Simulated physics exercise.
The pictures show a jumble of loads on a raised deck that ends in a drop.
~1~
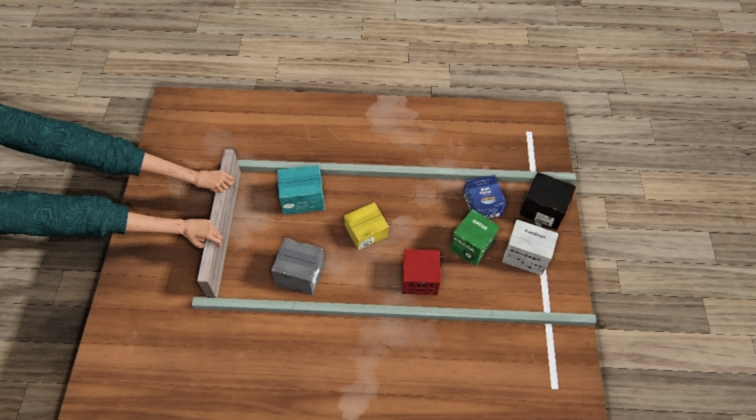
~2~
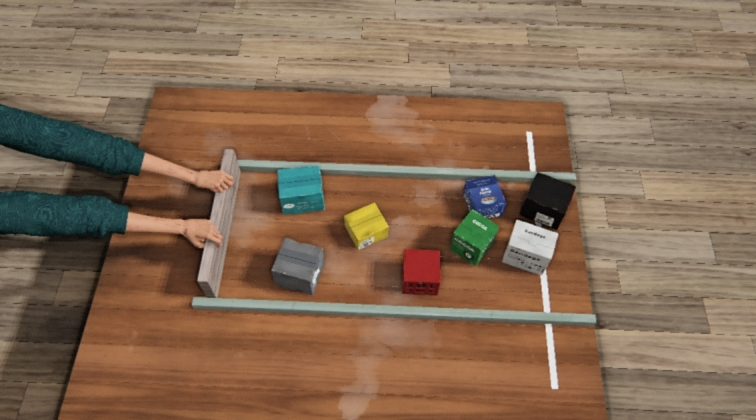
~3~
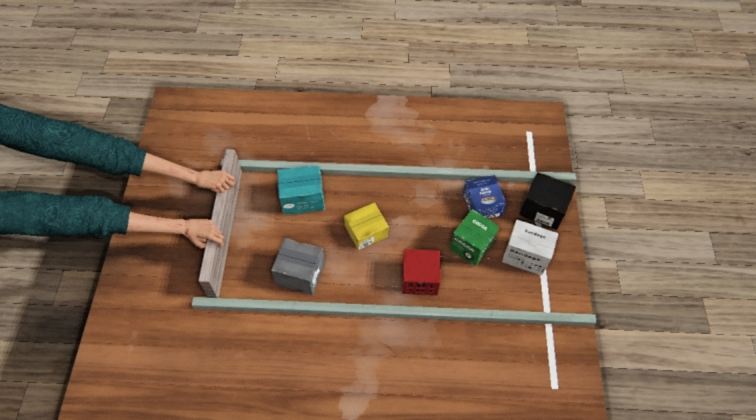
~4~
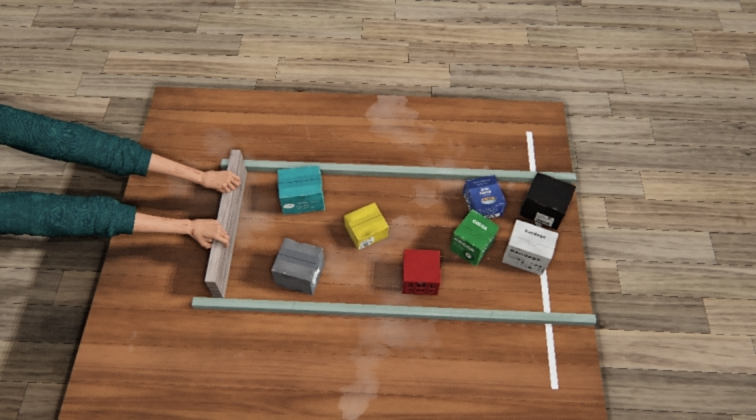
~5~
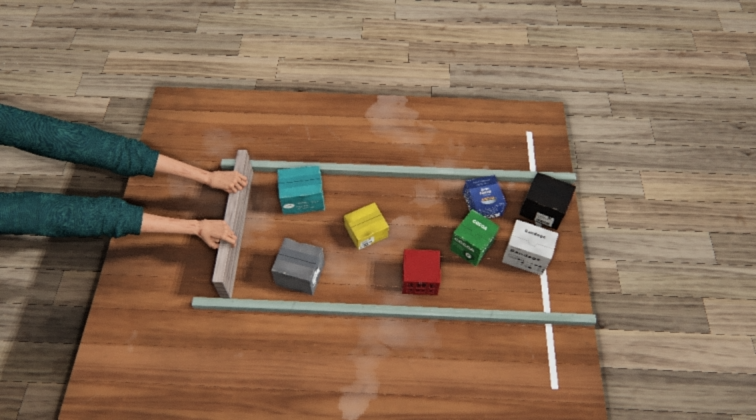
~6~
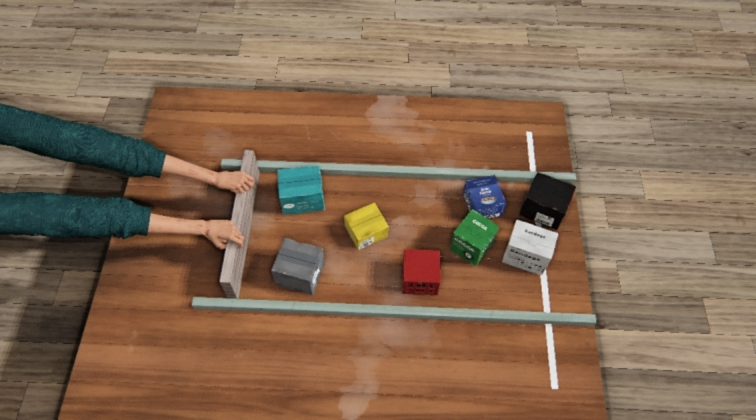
A plank, held by two hands in green sleeves, slid slightly to the right between two rails on a wooden table, while the colourful boxes spread out ahead of it stayed still.
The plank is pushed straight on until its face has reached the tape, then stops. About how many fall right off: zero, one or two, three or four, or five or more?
Outcome: The number that fall off is five or more.
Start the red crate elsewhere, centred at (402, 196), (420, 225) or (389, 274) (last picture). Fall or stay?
The red crate falls; drops off; comes down.
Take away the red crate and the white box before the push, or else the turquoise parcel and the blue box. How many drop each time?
First 3, then 3.
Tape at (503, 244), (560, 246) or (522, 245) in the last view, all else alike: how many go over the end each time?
It would be 2, 5 and 2.
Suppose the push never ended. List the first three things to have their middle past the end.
They are the black parcel, the white box, the blue box.
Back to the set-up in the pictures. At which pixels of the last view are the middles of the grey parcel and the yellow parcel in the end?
Near (568, 275) and (560, 242).
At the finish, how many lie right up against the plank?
That makes 3.
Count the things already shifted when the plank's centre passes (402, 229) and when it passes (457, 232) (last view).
By then 4, and 8.
Soon after, none off yet; black parcel at rest near (547, 201); white box at rest near (530, 248); blue box at rest near (484, 198).
By the end, the number that fall off is five or more; fallen, red crate, green box, blue box, white box and black parcel.
